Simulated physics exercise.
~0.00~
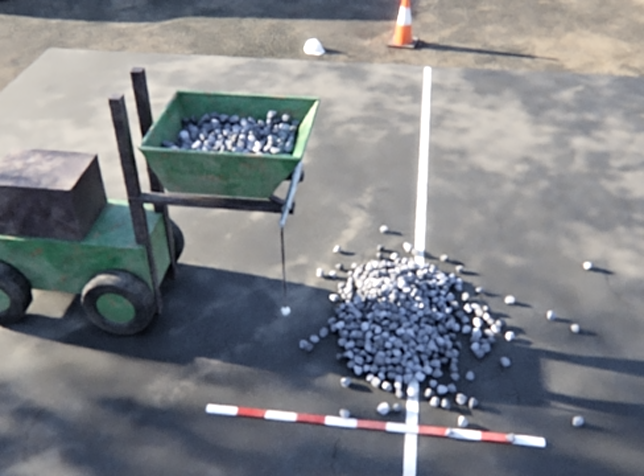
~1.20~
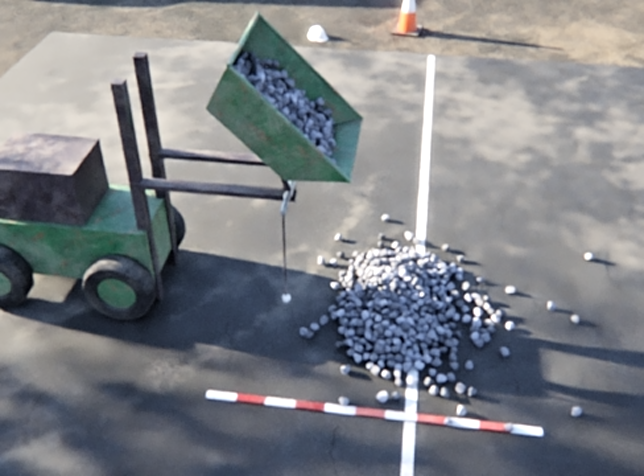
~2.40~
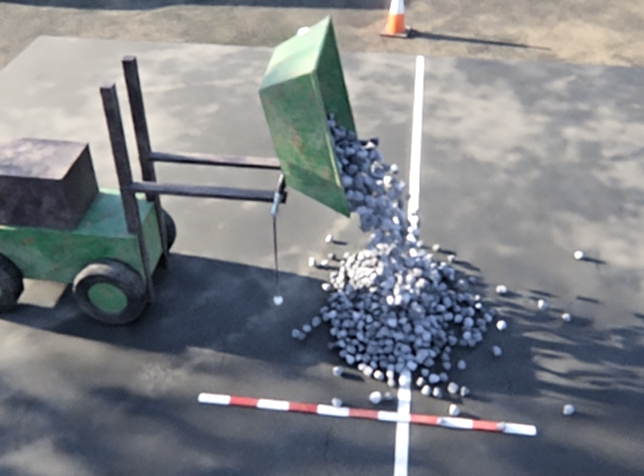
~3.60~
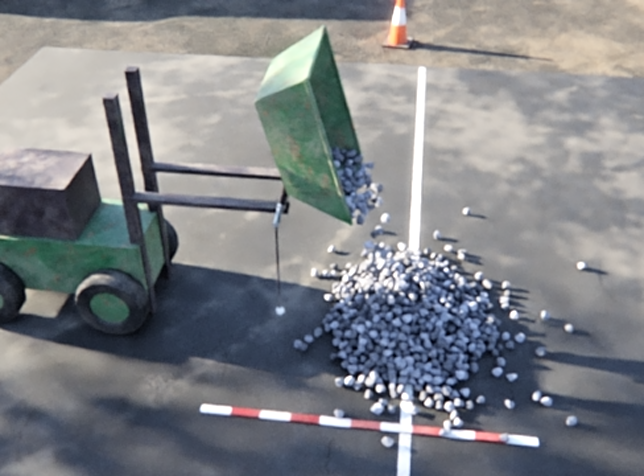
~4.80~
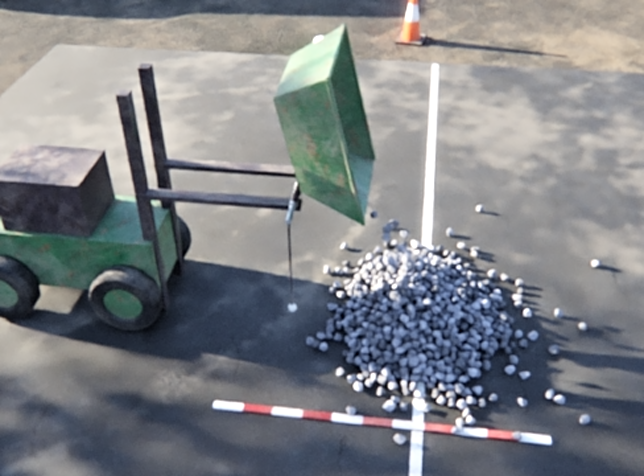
A green vehicle with a dark box on top and upright dark posts stands at the left of a grey paved area, seen from above at an angle. Its arms hold a green skip of grey stones beside a loose pile lying across a white painted line, with a red and white staff in front and an orange cone behind. The skip tips steeply to the right, and stones pour from its lower edge onto the pile. The last few leave the skip, which ends empty and steeply tilted, while the pile is broader, spread across both sides of the line.
